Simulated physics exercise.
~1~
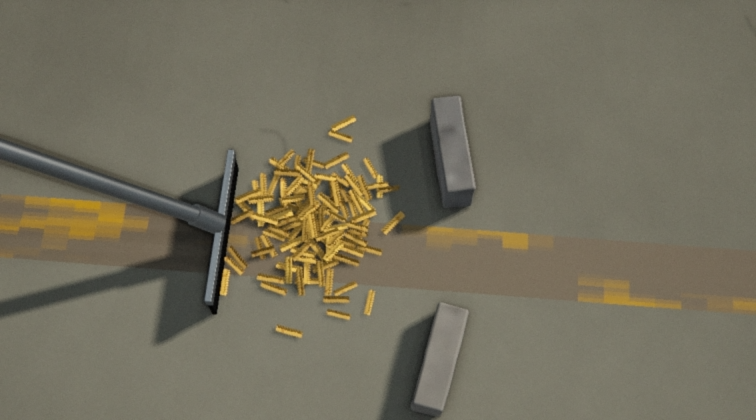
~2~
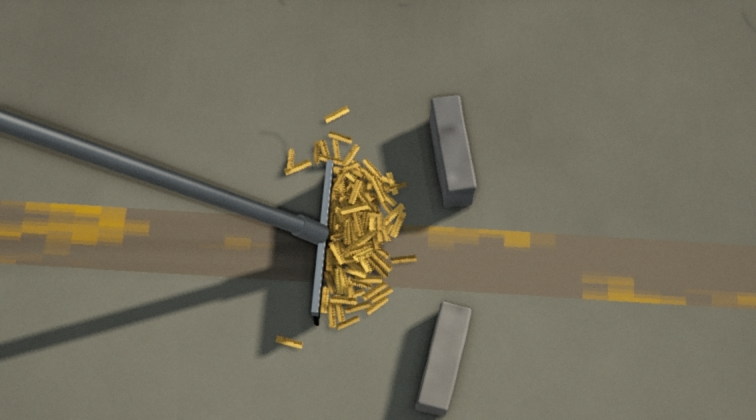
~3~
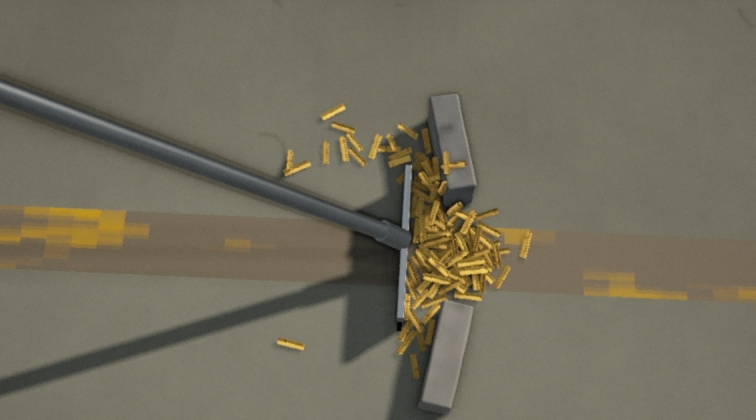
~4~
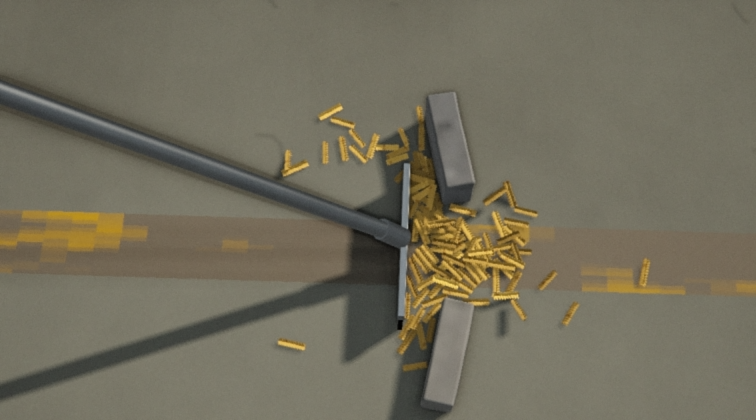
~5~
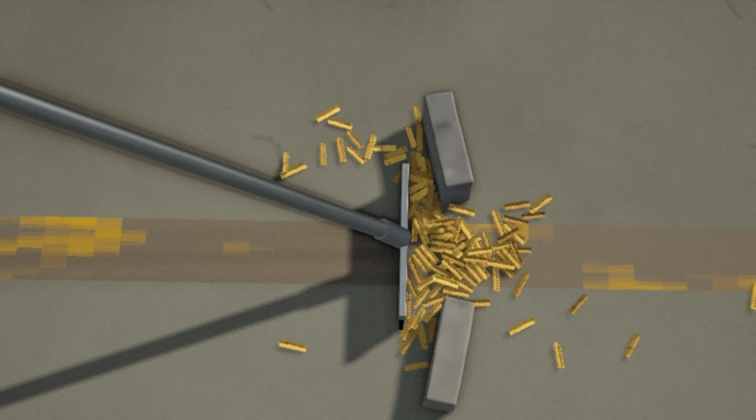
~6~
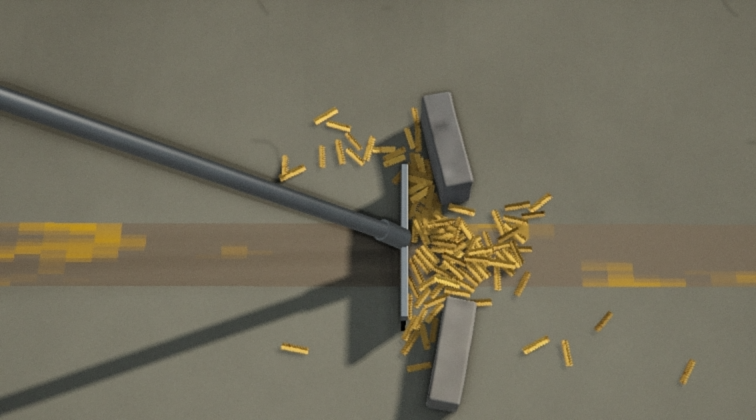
To begin with, a long-handled squeegee stands upright at the left of a heap of short golden pasta pieces, facing two grey blocks with a gap between them on a drab floor crossed by a worn brown and yellow stripe. The blade pushes right, packing the pieces into a dense pile and leaving a few strays behind. It presses the pile against the blocks, stops just short of them, and pieces spill into the gap. Several slide and scatter beyond it to the right. Finally the blade rests still, with many pieces in or through the gap but most held before the blocks.
